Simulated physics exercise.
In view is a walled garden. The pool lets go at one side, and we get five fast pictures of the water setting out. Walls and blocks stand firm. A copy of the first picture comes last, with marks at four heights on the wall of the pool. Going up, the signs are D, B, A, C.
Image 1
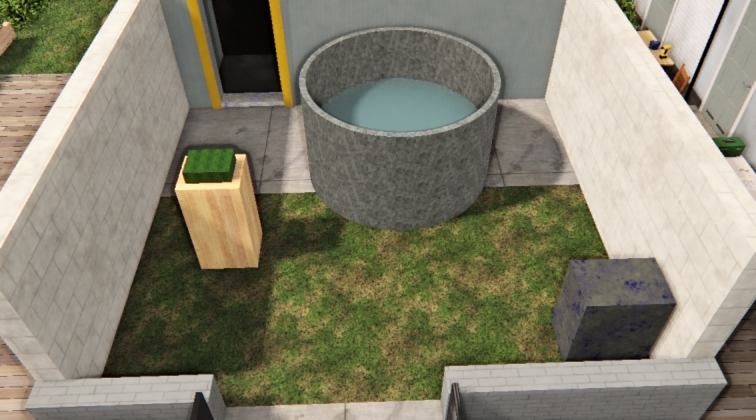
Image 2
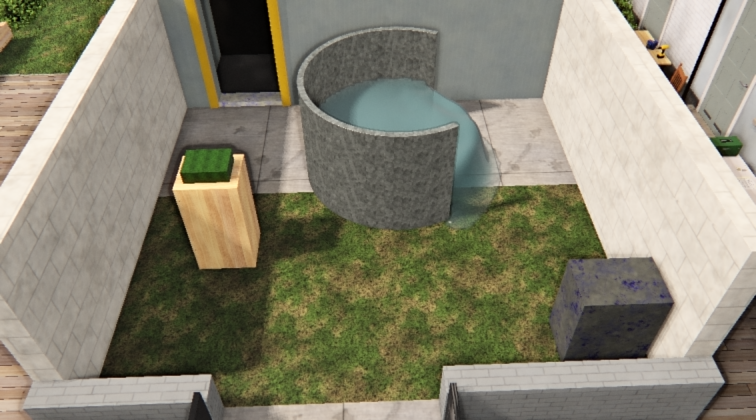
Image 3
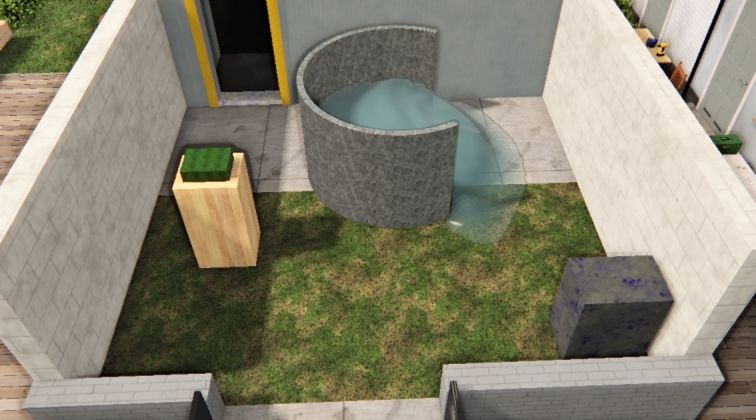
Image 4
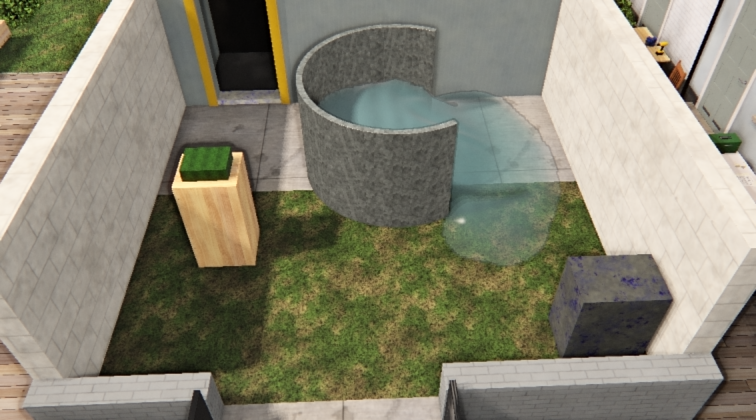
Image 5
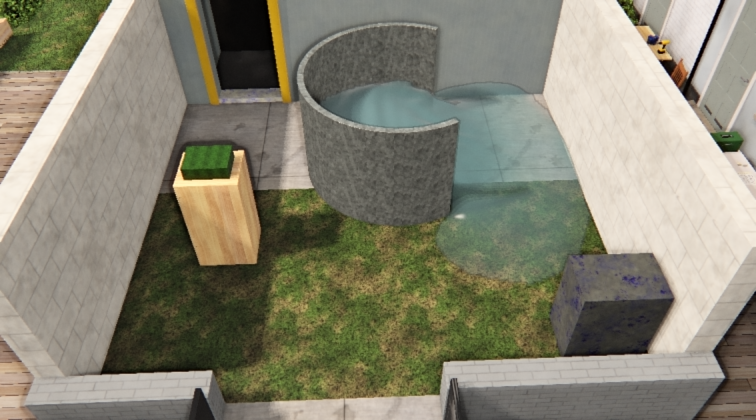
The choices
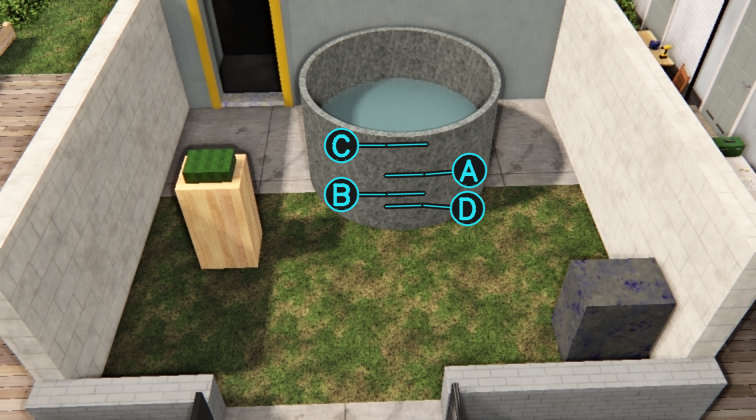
At first, a round stone pool of still water stands in a walled garden near a yellow-framed doorway. Then the right side of the pool's wall is gone, and water pours out through the opening. The water spreads over the paving and grass toward the right wall and the dark block.
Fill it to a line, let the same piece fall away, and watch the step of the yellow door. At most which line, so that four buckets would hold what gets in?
The answer is mark A.
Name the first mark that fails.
That is mark C.
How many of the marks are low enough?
Three.
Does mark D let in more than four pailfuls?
No, that is safe.
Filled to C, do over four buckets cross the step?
Yes, it does.
In cyan, A at (405, 174); B at (404, 193); C at (406, 144); D at (404, 205); from the bottom up D, B, A, C.
If A is chosen, a bucket or two gets in.
If B is chosen, nothing gets over.
If C is chosen, about 9 bucketfuls get in.
If D is chosen, nothing gets over.
